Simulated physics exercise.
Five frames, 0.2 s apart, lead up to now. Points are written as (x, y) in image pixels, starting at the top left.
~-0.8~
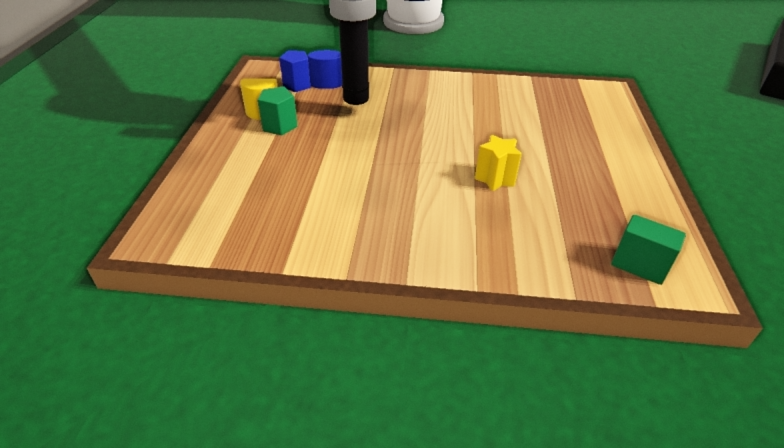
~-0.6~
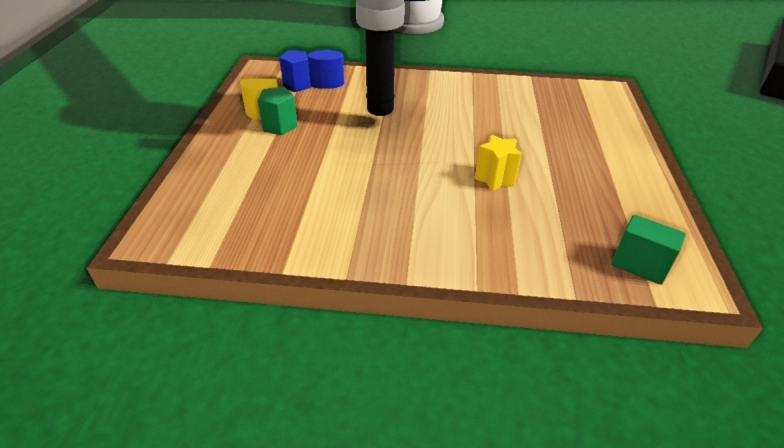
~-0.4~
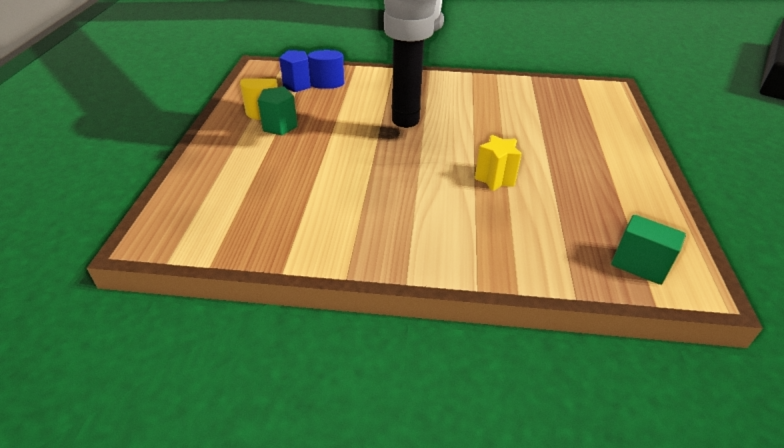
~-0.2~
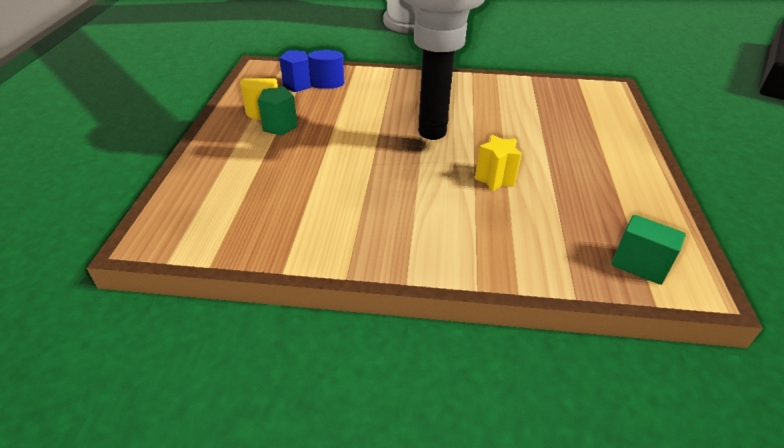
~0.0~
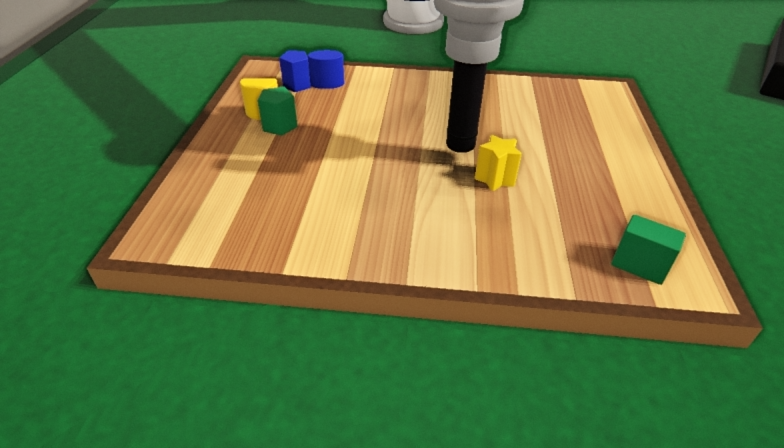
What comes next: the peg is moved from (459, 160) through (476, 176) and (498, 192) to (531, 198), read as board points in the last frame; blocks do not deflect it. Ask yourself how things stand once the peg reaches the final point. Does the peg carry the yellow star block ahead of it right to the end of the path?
I expect so.
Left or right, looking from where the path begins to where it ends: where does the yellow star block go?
My prediction: Leftwards.
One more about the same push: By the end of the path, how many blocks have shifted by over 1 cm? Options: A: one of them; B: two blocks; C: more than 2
The answer is A.
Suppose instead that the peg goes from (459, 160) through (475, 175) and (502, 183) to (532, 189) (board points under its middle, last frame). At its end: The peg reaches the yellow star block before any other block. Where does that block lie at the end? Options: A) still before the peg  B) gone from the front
A (still before the peg)
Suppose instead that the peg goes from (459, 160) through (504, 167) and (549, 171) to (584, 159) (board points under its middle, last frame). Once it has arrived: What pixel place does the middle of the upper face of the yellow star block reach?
The answer is (522, 153).
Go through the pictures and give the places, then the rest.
In the first frame, peg tip at (356, 100); block tops, yellow star block at (502, 145).
In the second frame, peg at (380, 110); blocks unchanged.
In the third frame, peg at (406, 121); blocks unchanged.
In the fourth frame, peg at (432, 133); blocks unchanged.
In the fifth frame, peg at (461, 146); yellow star block at (502, 145).
On the path given first. One third of the way, peg at (479, 162); yellow star block at (512, 150).
Two thirds of the way, peg at (502, 178); yellow star block at (537, 160), turned 30° anticlockwise.
At the end, peg at (535, 183); yellow star block at (571, 165), turned 35° anticlockwise.
